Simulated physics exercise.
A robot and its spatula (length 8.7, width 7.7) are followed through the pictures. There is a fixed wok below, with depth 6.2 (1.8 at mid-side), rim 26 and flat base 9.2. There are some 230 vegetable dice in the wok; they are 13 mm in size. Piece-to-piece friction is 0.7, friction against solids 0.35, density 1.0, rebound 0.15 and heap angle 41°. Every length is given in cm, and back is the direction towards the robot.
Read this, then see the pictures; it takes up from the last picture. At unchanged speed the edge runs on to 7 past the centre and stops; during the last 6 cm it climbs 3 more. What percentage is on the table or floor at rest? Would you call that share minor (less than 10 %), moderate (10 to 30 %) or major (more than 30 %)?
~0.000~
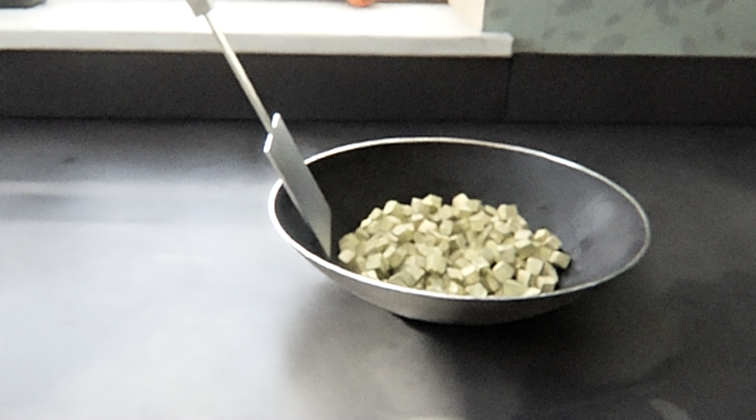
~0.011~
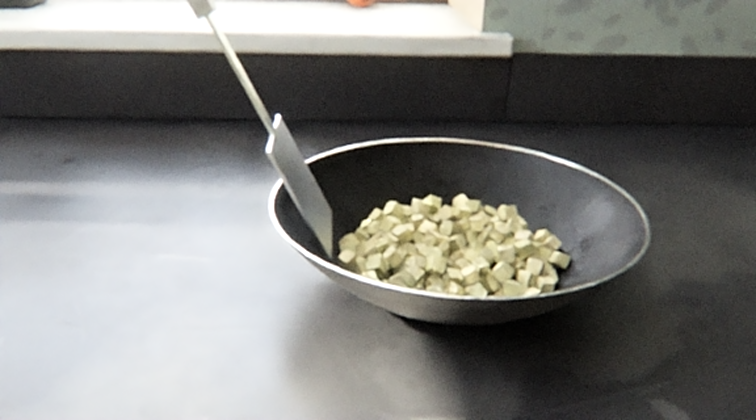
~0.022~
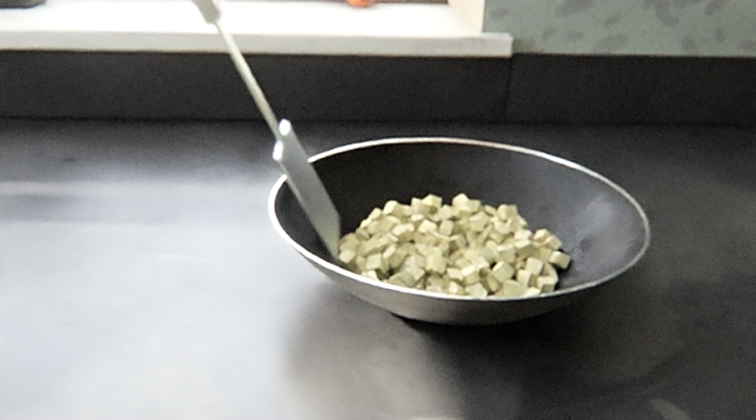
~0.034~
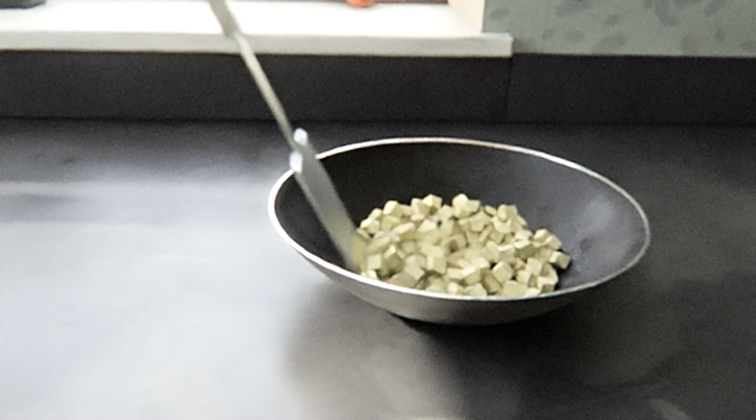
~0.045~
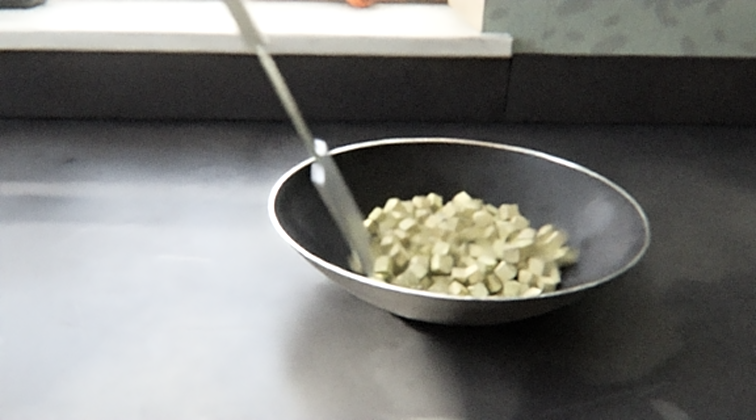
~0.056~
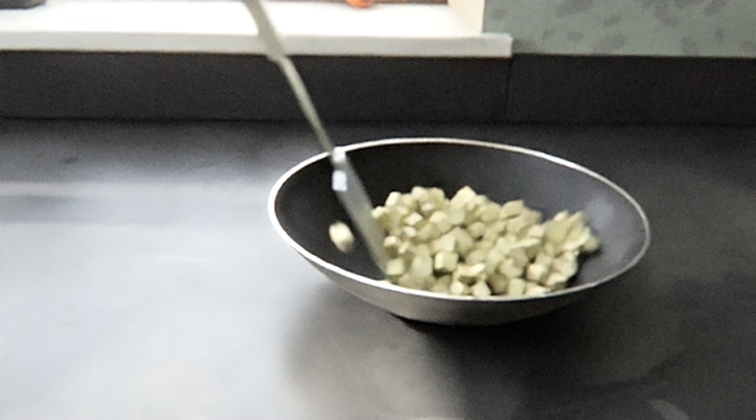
I would call it major.
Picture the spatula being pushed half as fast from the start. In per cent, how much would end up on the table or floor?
25 %.
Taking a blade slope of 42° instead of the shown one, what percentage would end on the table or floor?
Estimate: Approx. 35 %.
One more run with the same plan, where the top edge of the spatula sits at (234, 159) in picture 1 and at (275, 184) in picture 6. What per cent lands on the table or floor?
30 per cent.
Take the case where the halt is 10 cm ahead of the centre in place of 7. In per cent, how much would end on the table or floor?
My guess would be around 60 per cent.
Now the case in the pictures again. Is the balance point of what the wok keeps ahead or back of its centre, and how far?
Roughly 3.0 centimetres ahead.
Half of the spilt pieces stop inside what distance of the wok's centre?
About 28 cm out from the centre.
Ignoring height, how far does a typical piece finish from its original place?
It comes out at about 11 cm.
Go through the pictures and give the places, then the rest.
Spatula top edge at (272, 131), sloping 64°; upper third of the load around (461, 240), from x 350 to 560, top at y 205; 234 in the wok, in the first picture.
Spatula top edge at (273, 132), sloping 64°; upper third of the load around (461, 240), from x 350 to 560, top at y 205, in the second picture.
Spatula top edge at (281, 138), sloping 64°; upper third of the load around (461, 240), from x 350 to 560, top at y 205, in the third picture.
Spatula top edge at (298, 149), sloping 64°; upper third of the load around (461, 240), from x 355 to 560, top at y 205, in the fourth picture.
Spatula top edge at (319, 160), sloping 64°; upper third of the load around (465, 238), from x 360 to 565, top at y 200, in the fifth picture.
Spatula top edge at (339, 167), sloping 64°; upper third of the load around (475, 235), from x 345 to 590, top at y 195; 234 in the wok, in the sixth picture.
By 0.08 s, sloping 64°, highest piece 9 above the table; 234 in the wok.
By 0.11 s, sloping 64°, highest piece 13 above the table; 224 in the wok, 10 on the blade or in flight.
By 0.33 s, sloping 64°, highest piece 19 above the table; 132 in the wok, 42 on the table or floor, 60 on the blade or in flight.
By 1.38 s, sloping 64°, highest piece 5 above the table; 132 in the wok, 102 on the table or floor.
Final count, 132 in the wok, 102 on the table or floor. That is 44 % on the table or floor.
